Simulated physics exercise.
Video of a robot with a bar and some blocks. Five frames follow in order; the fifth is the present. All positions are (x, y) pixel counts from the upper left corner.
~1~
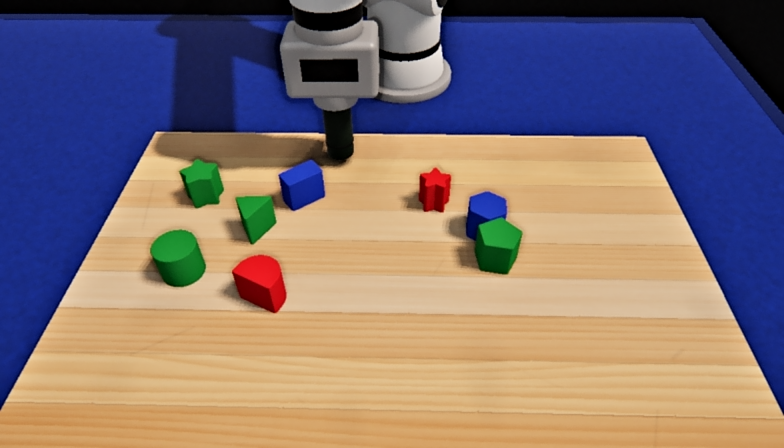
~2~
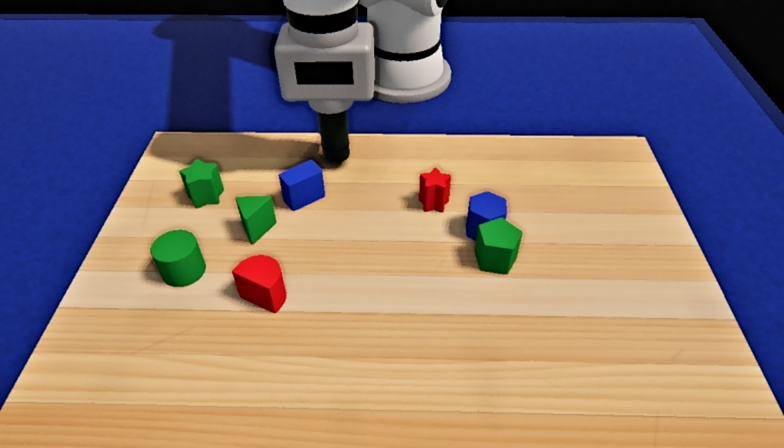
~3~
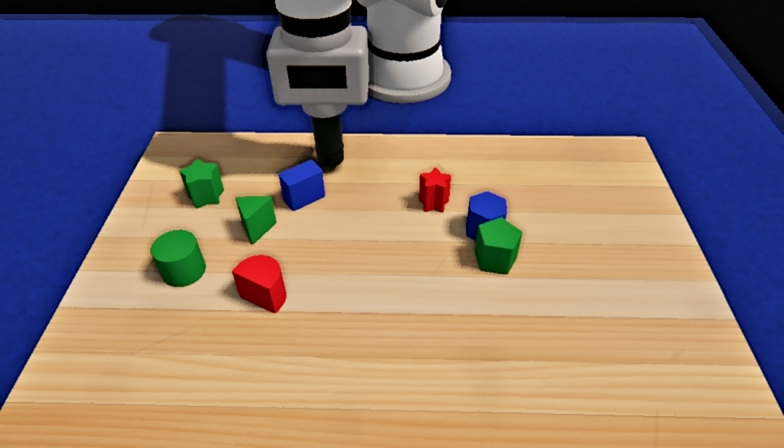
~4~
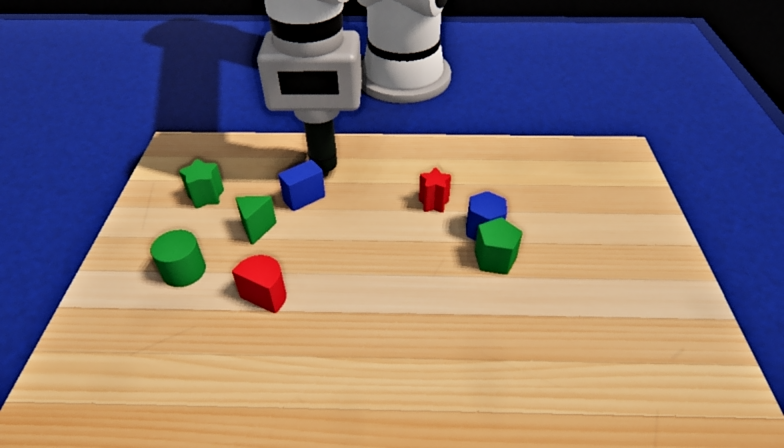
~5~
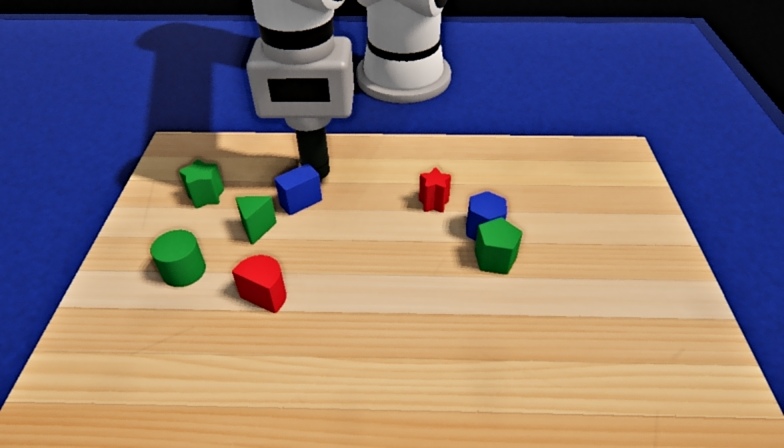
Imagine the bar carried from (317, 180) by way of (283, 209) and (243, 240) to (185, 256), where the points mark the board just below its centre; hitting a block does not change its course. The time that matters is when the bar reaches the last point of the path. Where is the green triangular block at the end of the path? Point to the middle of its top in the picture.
At roughly (205, 247).
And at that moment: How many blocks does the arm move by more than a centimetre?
I'd say three or more blocks get shifted by more than about 1 cm.
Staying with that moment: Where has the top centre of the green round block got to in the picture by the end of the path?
Just about (149, 257).
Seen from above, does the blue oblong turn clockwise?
In short: No.
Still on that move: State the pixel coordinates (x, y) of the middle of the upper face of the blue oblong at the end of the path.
It will likely be found at (267, 228).
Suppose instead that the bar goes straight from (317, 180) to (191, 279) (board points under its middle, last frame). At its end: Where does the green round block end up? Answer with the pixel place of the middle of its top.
The centre of its top face lies at (138, 260).
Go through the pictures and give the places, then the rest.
The first picture shows lower end of the bar (341, 153), tops of blocks, green round block (173, 245), green triangular block (251, 203), red half-round block (259, 269), blue oblong (300, 172).
The second picture shows bar (337, 156), blocks as before.
The third picture shows bar (331, 160), blocks as before.
The fourth picture shows bar (324, 165), blocks as before.
The fifth picture shows bar (316, 172), green round block (173, 245), green triangular block (251, 203), red half-round block (259, 269), blue oblong (297, 176).
The first path, step by step. One third of the way, bar (282, 202); green triangular block (241, 214), turned 70° clockwise; blue oblong (275, 209), turned 40° anticlockwise.
Two thirds of the way, bar (240, 233); green triangular block (217, 233), turned 25° clockwise; blue oblong (267, 228), turned 100° anticlockwise.
At the end, bar (182, 248); green round block (149, 257); green triangular block (205, 247); red half-round block not moved; blue oblong (267, 228), turned 100° anticlockwise.
